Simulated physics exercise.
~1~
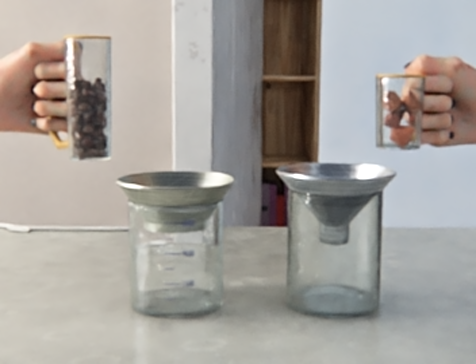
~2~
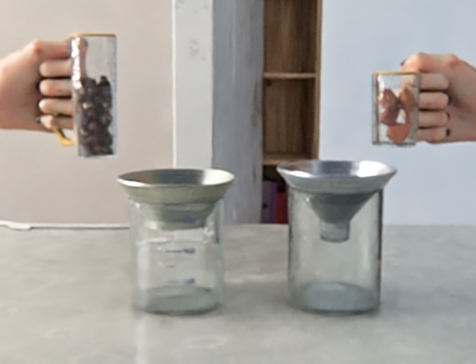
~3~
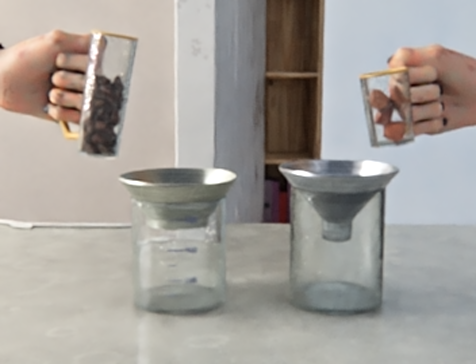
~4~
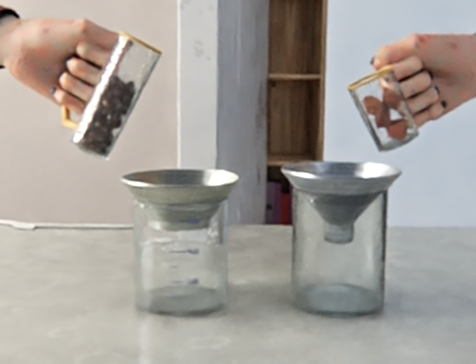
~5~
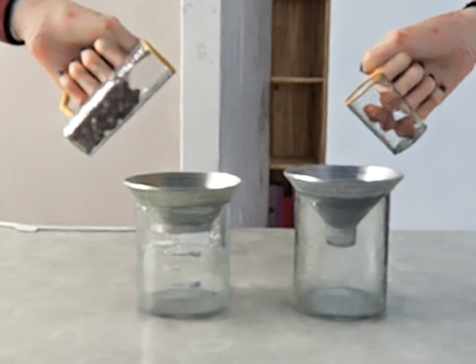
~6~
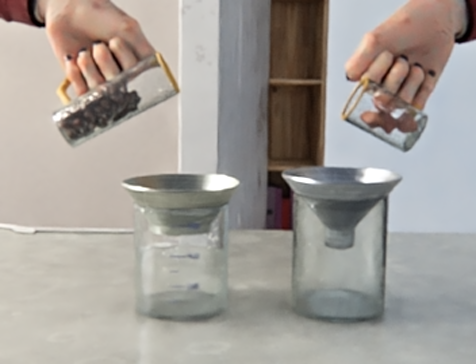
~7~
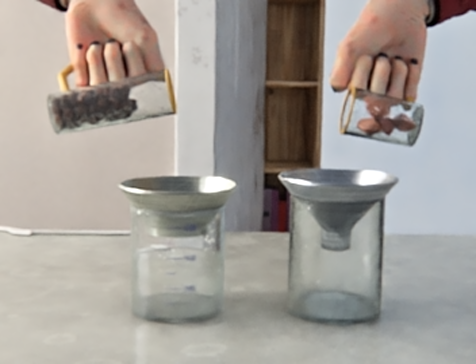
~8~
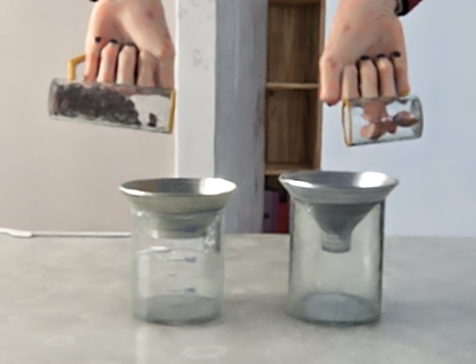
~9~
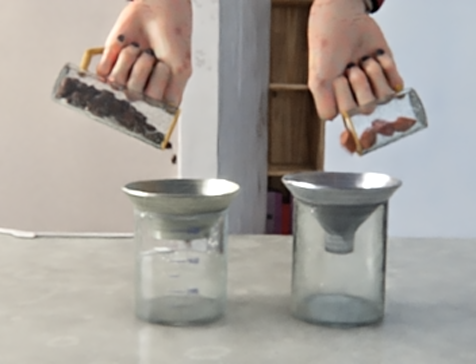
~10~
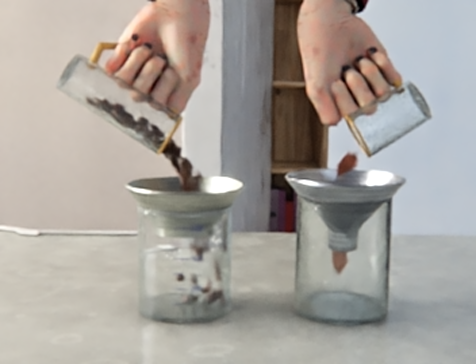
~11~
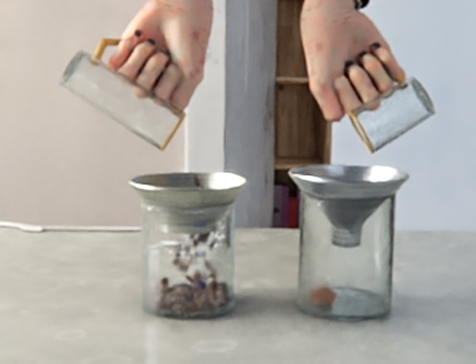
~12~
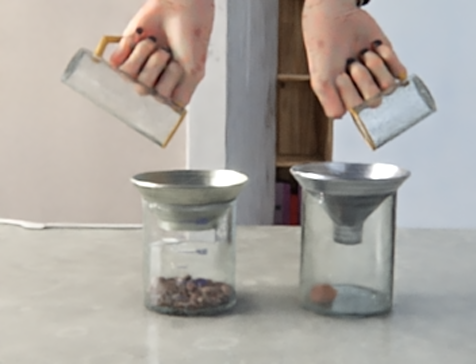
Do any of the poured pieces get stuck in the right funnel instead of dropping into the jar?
Yes, the right funnel clogs, with only a little of its load lying in the jar below. The left funnel, by contrast, empties fully into its jar.
Two hands hold clear cups with golden rims above two glass jars on a grey counter, seen from the front by a slightly swaying camera. Each jar has a metal funnel in its mouth, with a wooden shelf behind. The left cup holds many small dark pieces, the right one a few larger reddish-brown ones. The hands tip the cups inward until both pour out and are empty. The dark pieces run through and settle in the left jar, while only a little reaches the right jar and the rest stays stuck in its funnel.
